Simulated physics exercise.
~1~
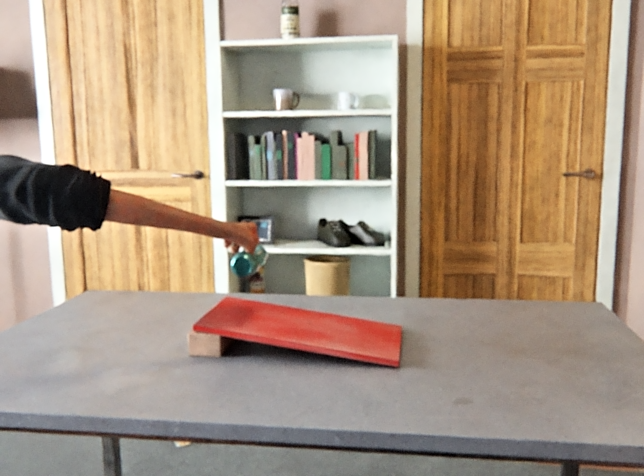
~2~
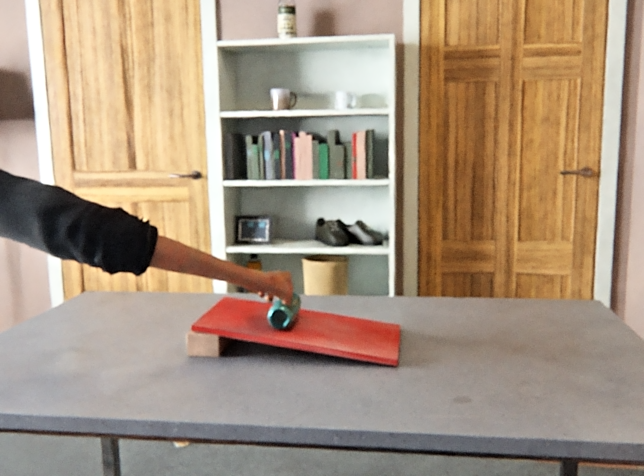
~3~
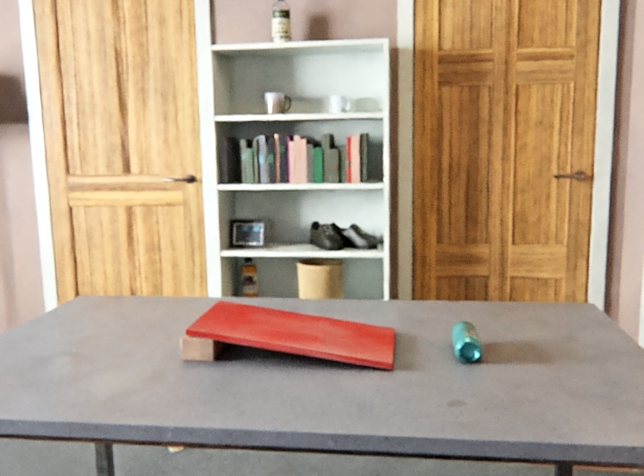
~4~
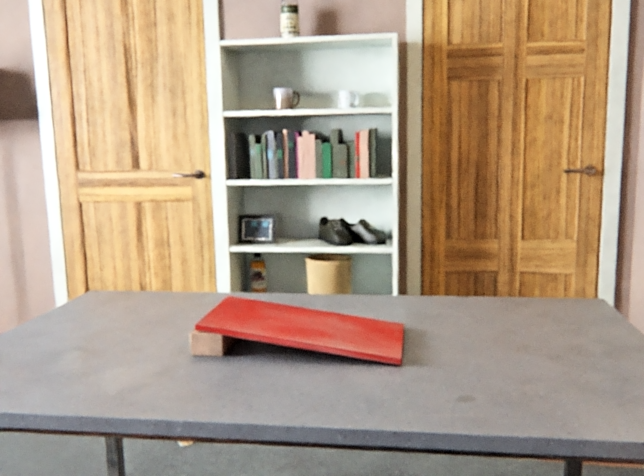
Turquoise can rolling down a propped red board after a hand releases it, crossing the grey table rightward and leaving view.
